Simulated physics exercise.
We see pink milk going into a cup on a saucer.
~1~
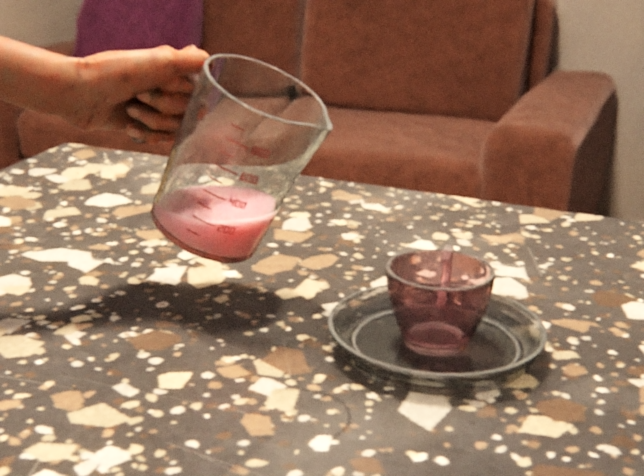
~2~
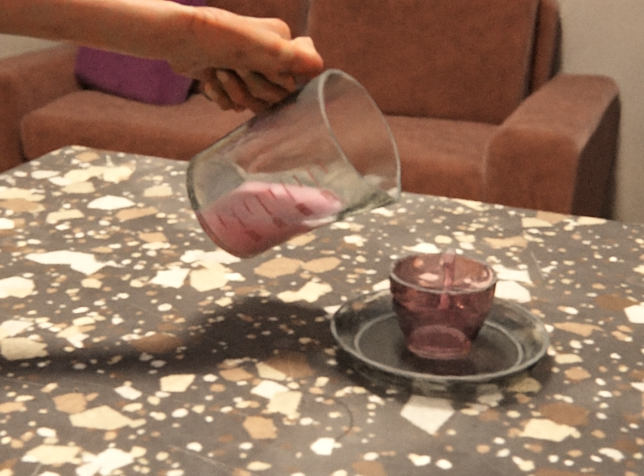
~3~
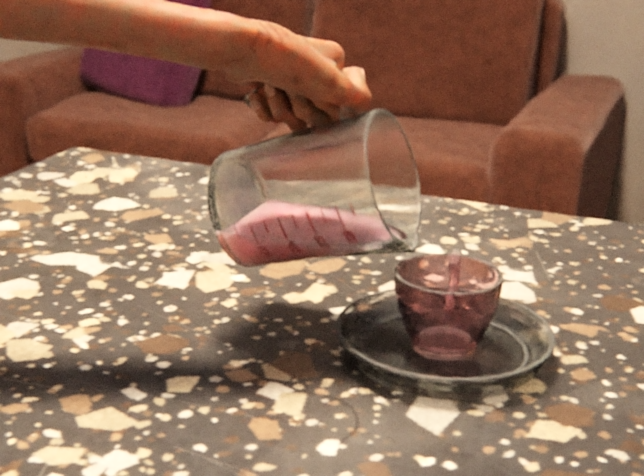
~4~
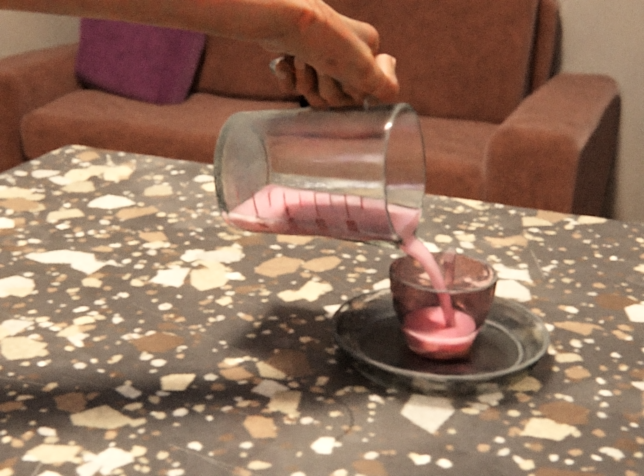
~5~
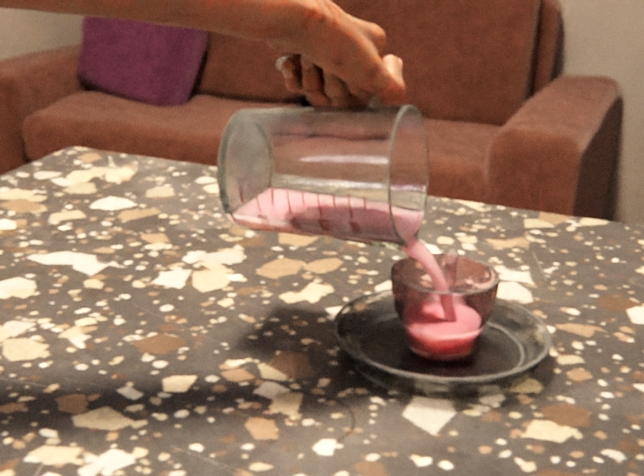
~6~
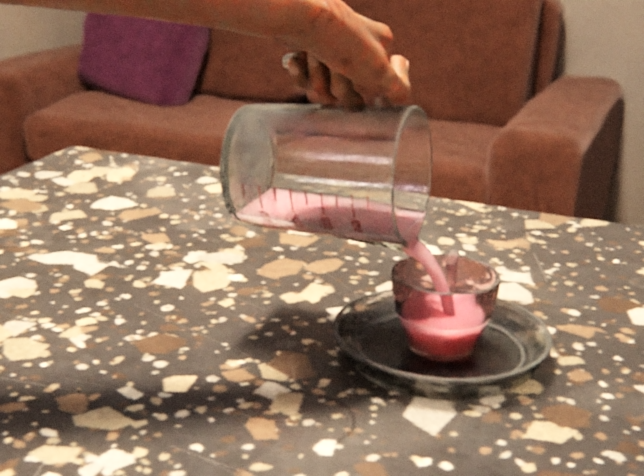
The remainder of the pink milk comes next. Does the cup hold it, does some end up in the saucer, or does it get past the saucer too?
Contained by the cup.
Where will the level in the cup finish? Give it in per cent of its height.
It stands at about 75 in a hundred of the cup's height.
Shortly, the cup is about two thirds full; the saucer is dry.
Then, the cup is about three quarters full; the saucer is dry.
At the finish, the cup is about three quarters full; the saucer is dry.
